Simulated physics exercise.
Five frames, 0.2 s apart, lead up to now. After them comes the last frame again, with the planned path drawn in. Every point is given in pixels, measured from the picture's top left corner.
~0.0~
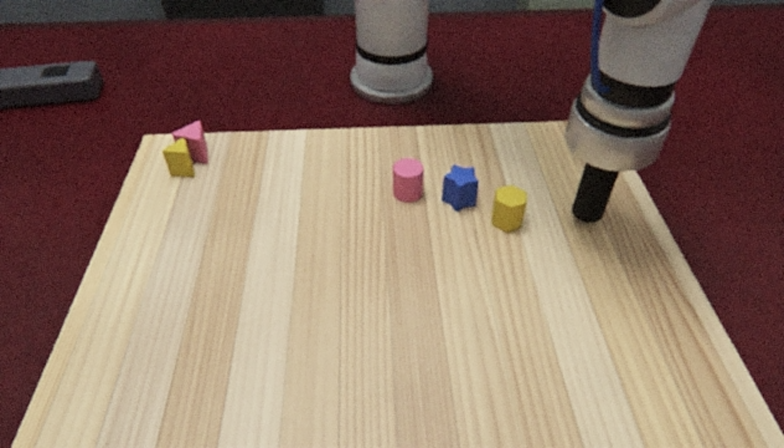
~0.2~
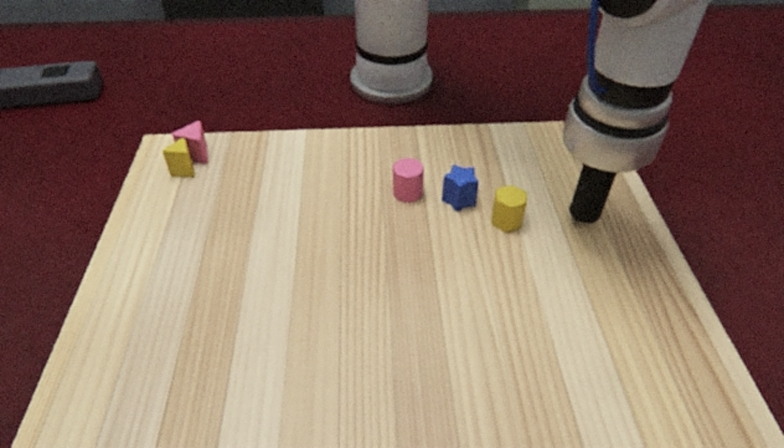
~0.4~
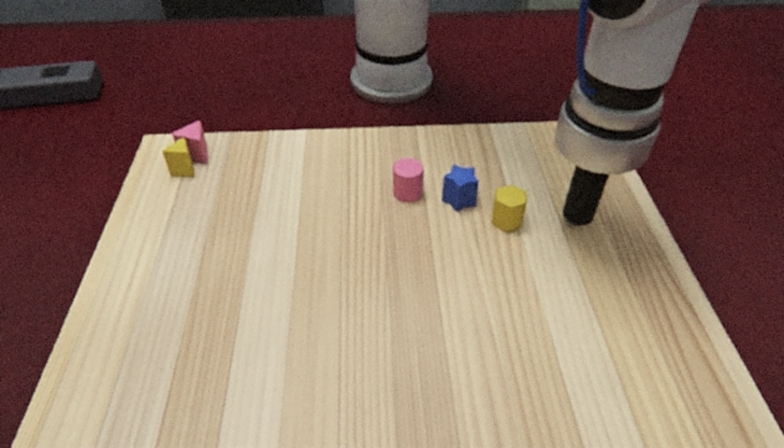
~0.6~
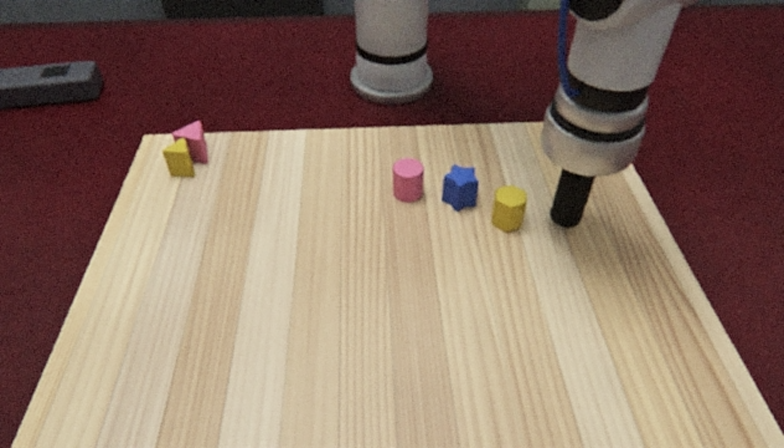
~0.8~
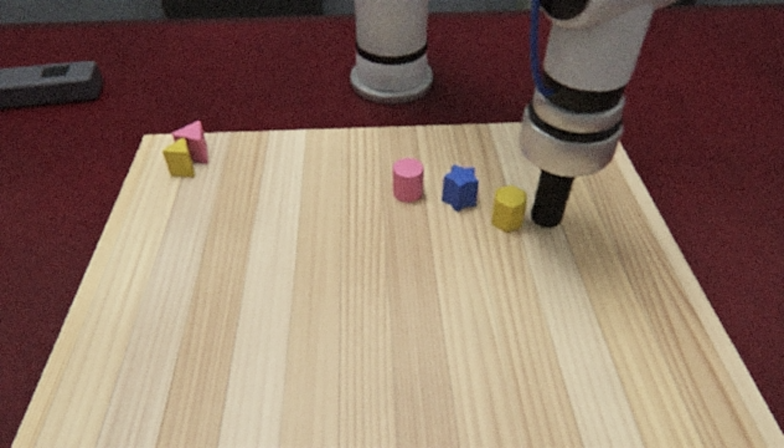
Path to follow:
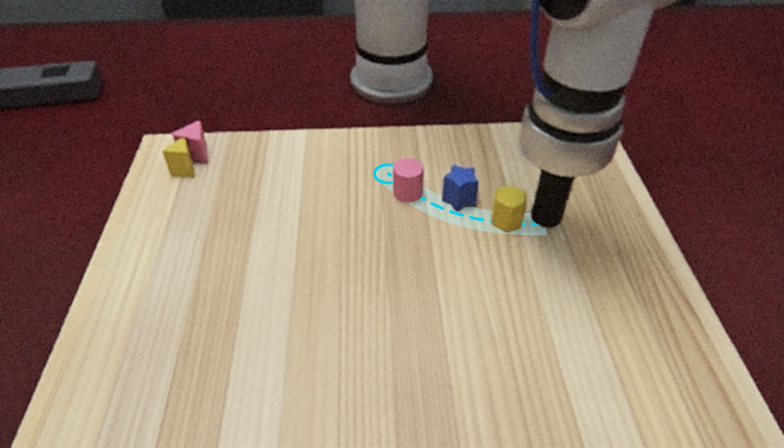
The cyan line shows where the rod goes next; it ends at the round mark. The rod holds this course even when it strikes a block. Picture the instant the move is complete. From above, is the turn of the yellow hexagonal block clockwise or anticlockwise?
Viewed from overhead, the yellow hexagonal block winds up turned anticlockwise.
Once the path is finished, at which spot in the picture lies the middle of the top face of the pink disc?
I'd say the pink disc ends with its top centre at (359, 147).
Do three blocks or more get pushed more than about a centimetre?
I'd say yes.
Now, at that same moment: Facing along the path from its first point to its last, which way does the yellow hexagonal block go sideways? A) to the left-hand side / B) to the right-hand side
The correct letter is A.
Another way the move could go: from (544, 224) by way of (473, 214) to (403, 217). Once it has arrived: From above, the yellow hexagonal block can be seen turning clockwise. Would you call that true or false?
It is false.
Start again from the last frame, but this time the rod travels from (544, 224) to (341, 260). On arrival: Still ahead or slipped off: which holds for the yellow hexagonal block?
It slips out to the side or back.
Drawn move, from (544, 224) by way of (483, 220) and (428, 202) to (388, 174).
On the path given first. One third of the way, rod (483, 213); blue star-shaped block (450, 168), turned 15° clockwise; yellow hexagonal block (455, 187), turned 20° clockwise.
Two thirds of the way, rod (427, 194); pink disc (387, 158); blue star-shaped block (436, 156), turned 95° clockwise; yellow hexagonal block (398, 178), turned 25° anticlockwise.
At the end, rod (388, 167); pink disc (359, 147); blue star-shaped block (429, 152), turned 155° clockwise; yellow hexagonal block (386, 177), turned 50° anticlockwise.
